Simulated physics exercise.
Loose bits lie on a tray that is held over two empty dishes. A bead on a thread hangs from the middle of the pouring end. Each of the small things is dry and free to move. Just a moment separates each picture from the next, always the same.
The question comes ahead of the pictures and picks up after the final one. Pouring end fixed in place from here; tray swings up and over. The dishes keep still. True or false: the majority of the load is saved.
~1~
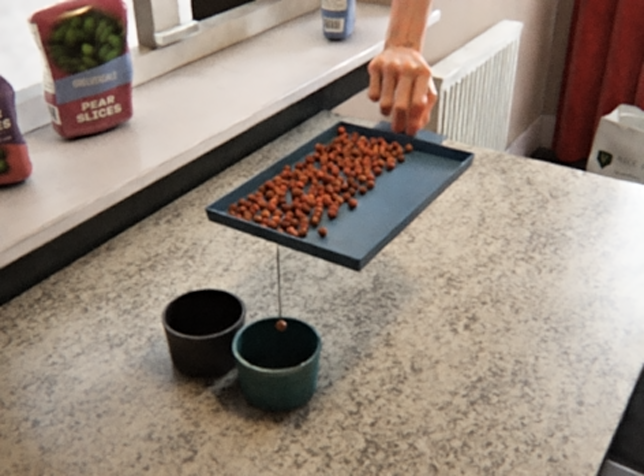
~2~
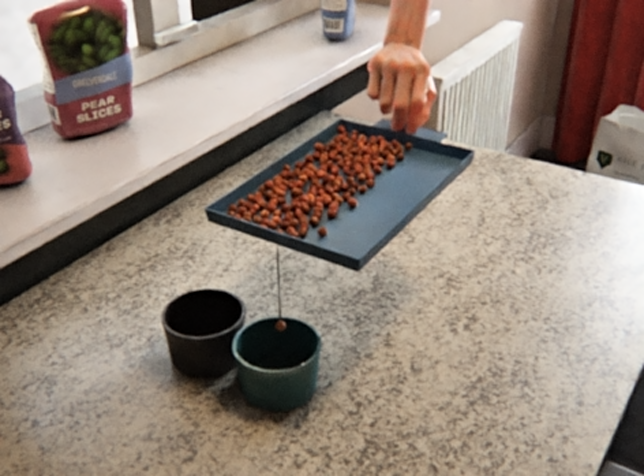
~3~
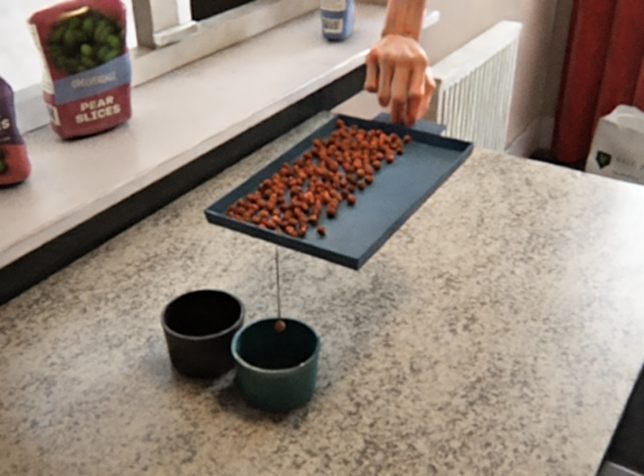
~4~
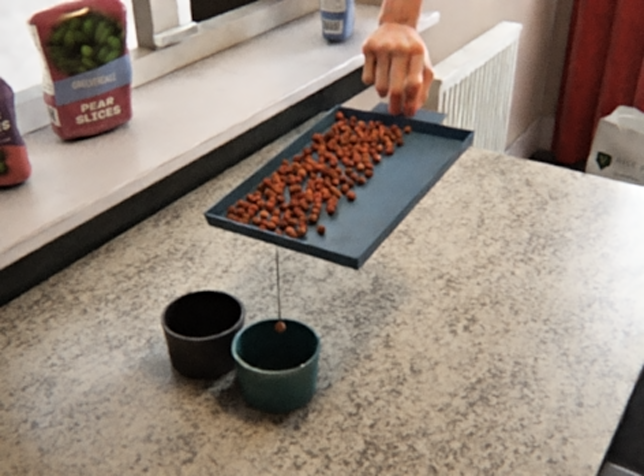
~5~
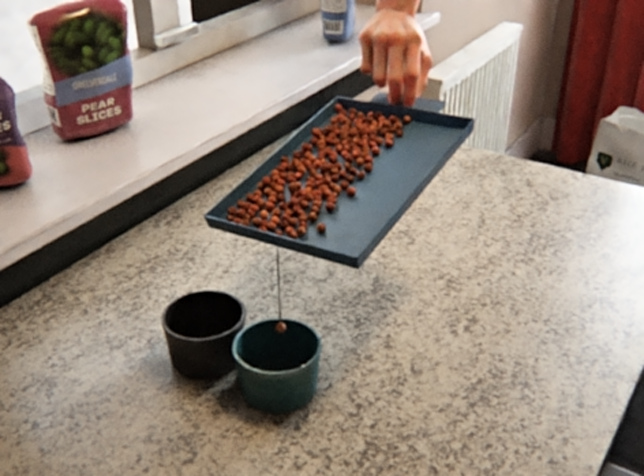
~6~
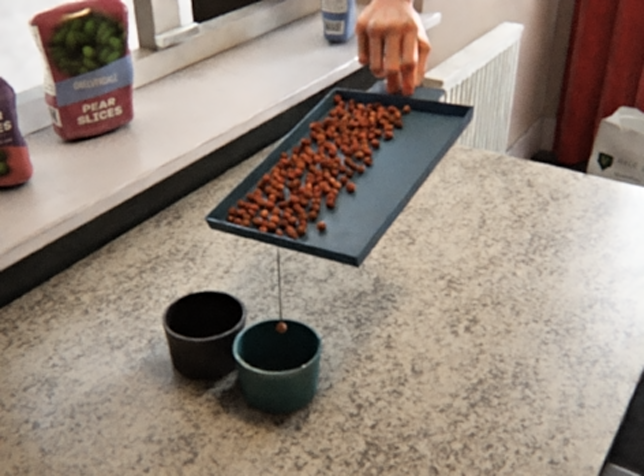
True.
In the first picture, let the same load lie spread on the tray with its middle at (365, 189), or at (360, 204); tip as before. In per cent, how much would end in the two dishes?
Close to 50 per cent, followed by close to 50 per cent.
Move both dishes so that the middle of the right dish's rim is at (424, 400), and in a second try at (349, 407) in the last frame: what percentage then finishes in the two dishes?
In the first position around 0 percent, in the second around 20 percent.
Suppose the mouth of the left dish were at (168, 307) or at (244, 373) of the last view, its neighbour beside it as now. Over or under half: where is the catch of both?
Result - try one, past the halfway mark; try two, below the halfway mark.
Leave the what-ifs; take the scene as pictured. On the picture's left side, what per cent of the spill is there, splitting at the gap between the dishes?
About 90 %.
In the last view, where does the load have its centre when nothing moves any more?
Somewhere around (209, 361) in the final view.
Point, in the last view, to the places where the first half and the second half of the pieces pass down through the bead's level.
First close to (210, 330), next close to (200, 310).
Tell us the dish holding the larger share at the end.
Winning side: Left of the pair.
Soon, tray tipped steeply; all on the tray.
A while on, tray tipped right over; all on the tray.
Towards the end, tray tipped past a quarter turn; a small part in the right dish; about half in the left dish; about a third outside both.
Finally, tray tipped past a quarter turn; a small part in the right dish; about half in the left dish; about a third outside both.
